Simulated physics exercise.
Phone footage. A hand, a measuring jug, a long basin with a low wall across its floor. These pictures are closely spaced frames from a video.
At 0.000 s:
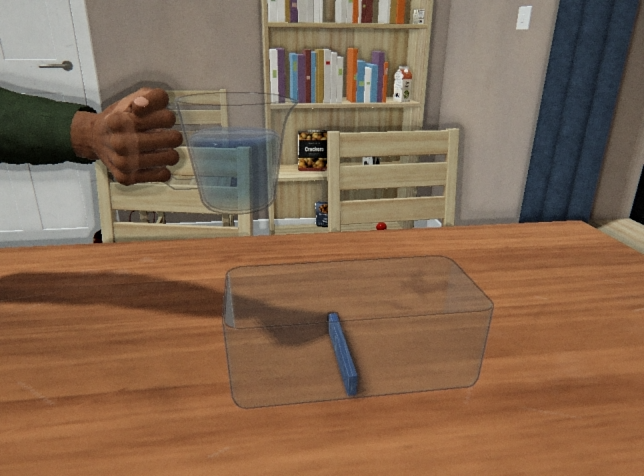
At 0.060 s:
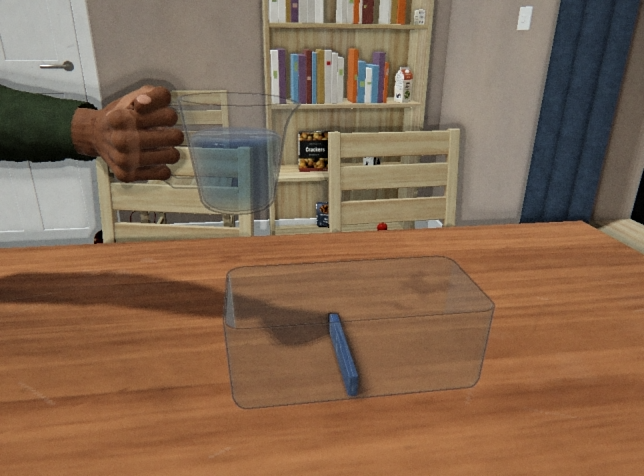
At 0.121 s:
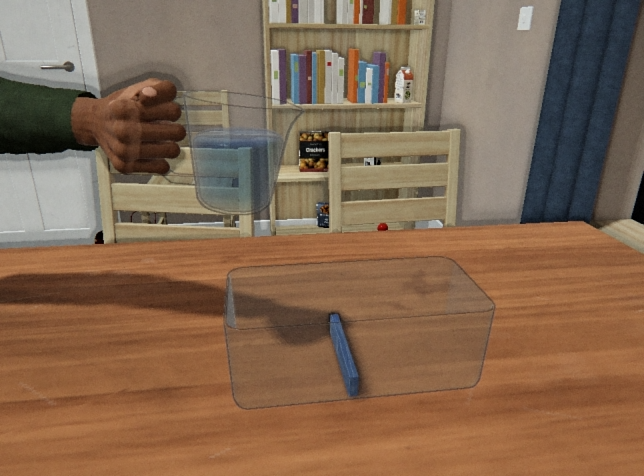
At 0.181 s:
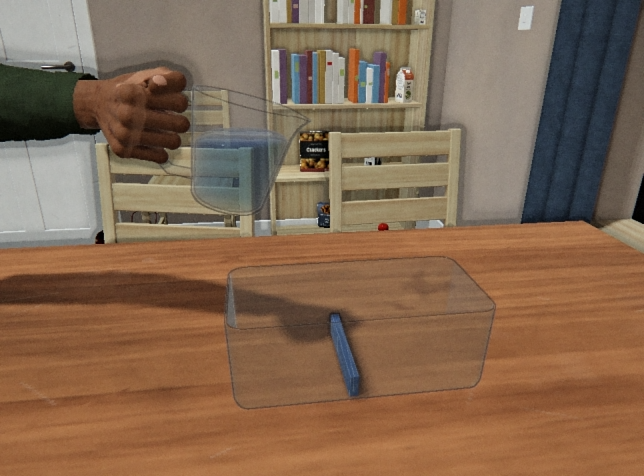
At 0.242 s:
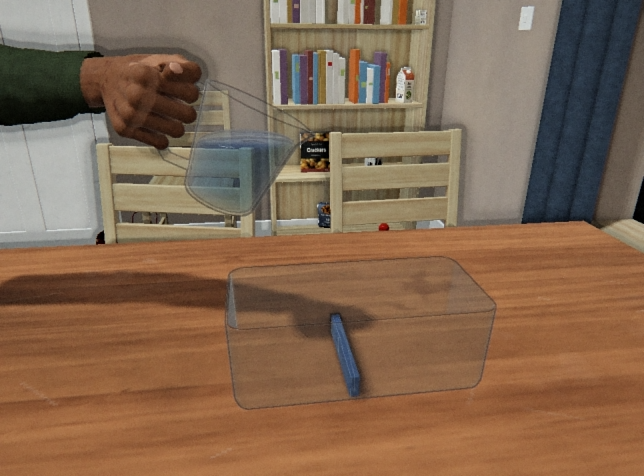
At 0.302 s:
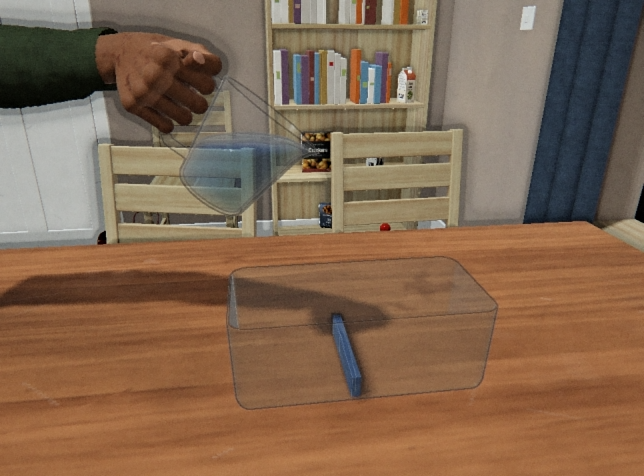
To begin with, a hand in a dark green sleeve holds a clear jug of bluish water upright above a wooden table, left of a transparent basin with a low blue wall inside. The hand then tilts the jug rightward, slowly and then more steeply, while the water's surface stays level.
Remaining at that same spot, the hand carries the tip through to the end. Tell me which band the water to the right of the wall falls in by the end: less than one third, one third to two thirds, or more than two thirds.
At least a third, at most two thirds.
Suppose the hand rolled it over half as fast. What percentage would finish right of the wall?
I'd say close to 75 %.
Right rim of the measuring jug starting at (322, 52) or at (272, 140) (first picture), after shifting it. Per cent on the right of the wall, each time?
The first gives 75 %, the second 10 %.
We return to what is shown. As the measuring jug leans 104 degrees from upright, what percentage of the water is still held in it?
It works out to close to 45 percent.
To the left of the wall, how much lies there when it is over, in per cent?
50 in a hundred.
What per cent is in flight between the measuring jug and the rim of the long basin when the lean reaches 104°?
Share in flight: Approx. 40 %.
A moment on, the measuring jug is tipped right over and 43 per cent is still to pour, 2 is left of the wall and 16 right of it.
Next, the measuring jug is tipped right over and 2 per cent is still to pour, 46 is left of the wall and 45 right of it.
Then the measuring jug is tipped right over and 0 per cent is still to pour, 50 is left of the wall and 46 right of it.
Later the measuring jug is tipped right over and 0 per cent is still to pour, 50 is left of the wall and 47 right of it.
Finally, 50 per cent lies left of the wall, 47 right of it and 3 outside.
